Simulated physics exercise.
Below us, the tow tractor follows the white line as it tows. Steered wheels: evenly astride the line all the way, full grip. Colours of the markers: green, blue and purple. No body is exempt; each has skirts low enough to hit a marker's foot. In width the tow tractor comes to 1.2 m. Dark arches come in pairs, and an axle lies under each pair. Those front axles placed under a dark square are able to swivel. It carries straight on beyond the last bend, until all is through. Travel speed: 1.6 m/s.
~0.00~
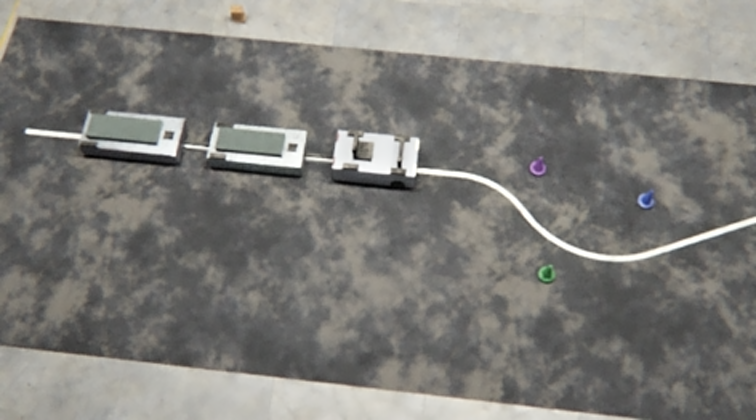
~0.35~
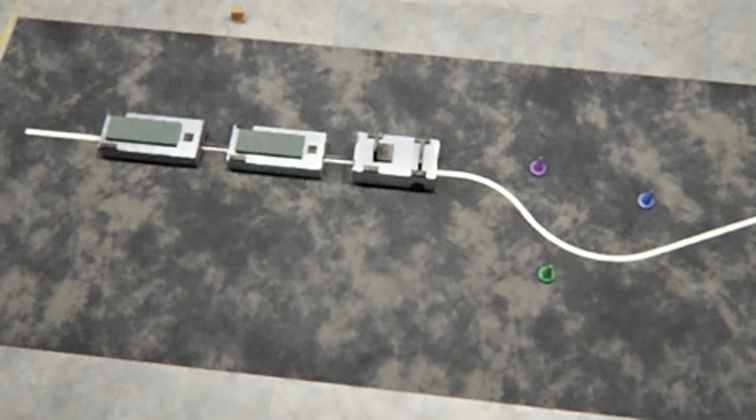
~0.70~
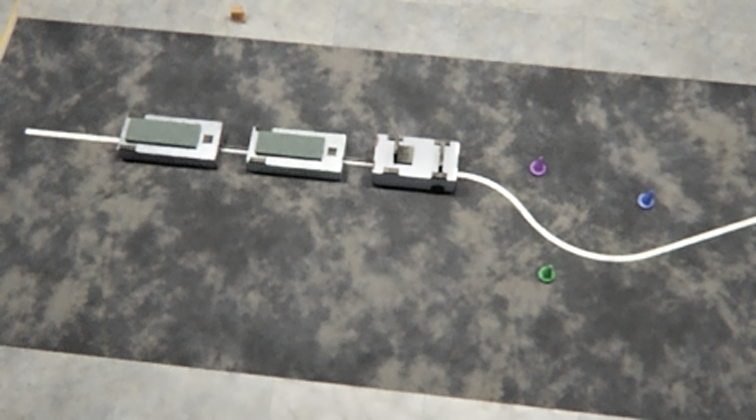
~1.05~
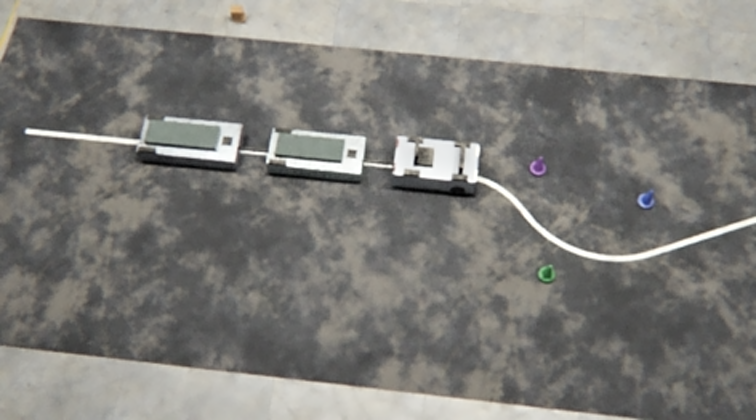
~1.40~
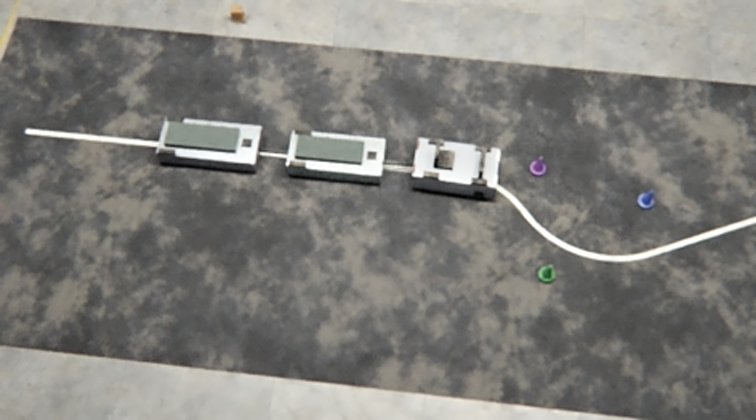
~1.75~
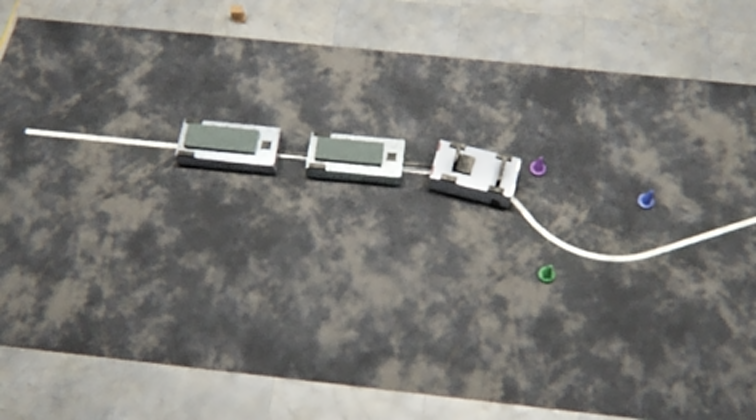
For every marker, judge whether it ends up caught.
The green marker stays clear; the blue marker is caught; the purple marker stays clear.
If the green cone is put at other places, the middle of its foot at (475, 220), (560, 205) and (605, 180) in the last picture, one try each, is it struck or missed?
Results in order - collision, collision, no collision.
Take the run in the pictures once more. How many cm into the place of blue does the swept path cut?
Blue: 10.
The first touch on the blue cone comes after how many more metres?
After roughly 12.0 metres.
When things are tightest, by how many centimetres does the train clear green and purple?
To spare - green: 15, purple: 25.
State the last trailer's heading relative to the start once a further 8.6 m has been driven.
Around 15 degrees.
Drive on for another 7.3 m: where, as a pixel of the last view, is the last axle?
The axle is about at (427, 175).
After 3.2 s, the last axle is at (265, 145) of the last picture, on the line; green has been passed with 15 cm to spare; purple has been passed with 25 cm to spare.
After 4.4 s, the last axle is at (331, 152) of the last picture, on the line.
After 9.4 s, the last axle is at (600, 216) of the last picture, 90 cm off the line; the second trailer has hit blue.
After 12.5 s, the last axle is out of the picture, 25 cm off the line; 1 of 3 struck in all.
